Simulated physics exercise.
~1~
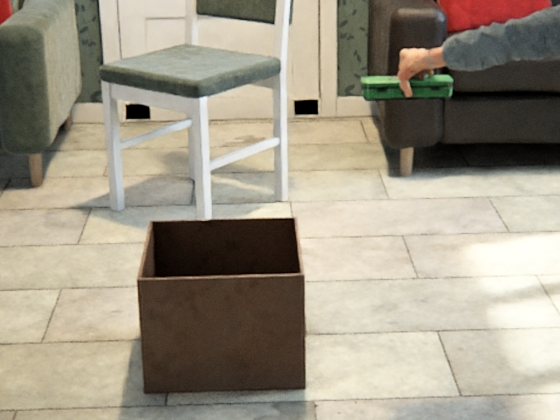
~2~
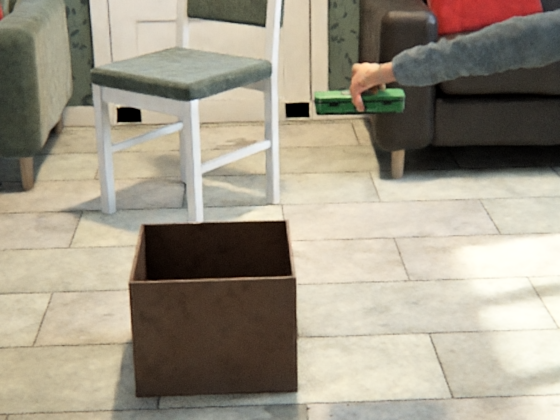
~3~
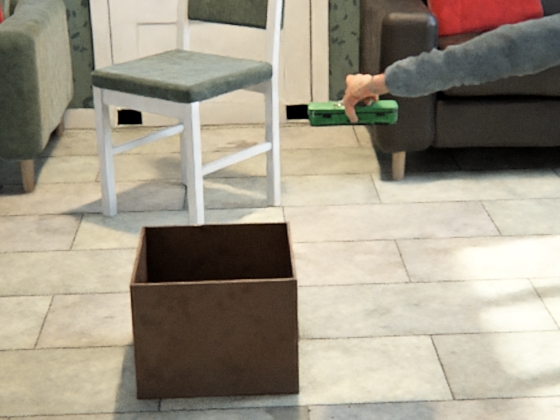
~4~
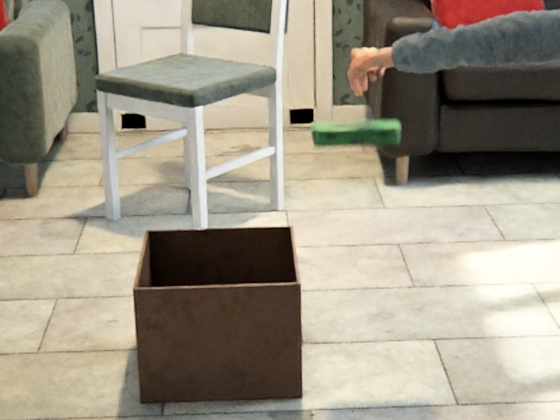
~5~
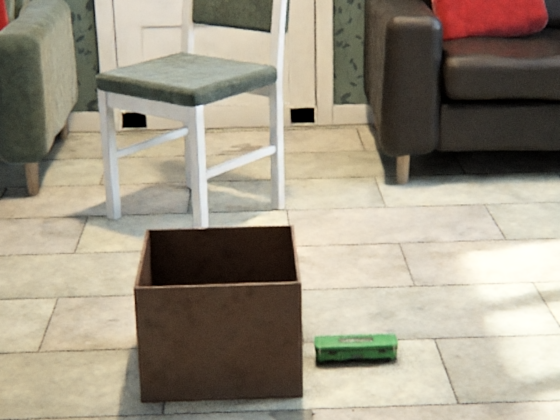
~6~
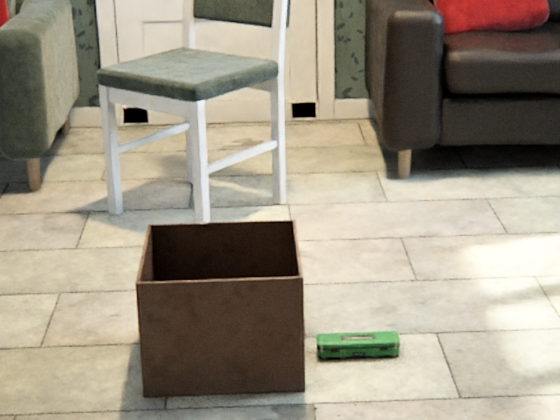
A hand holds out a green case and drops it beside an open brown box.
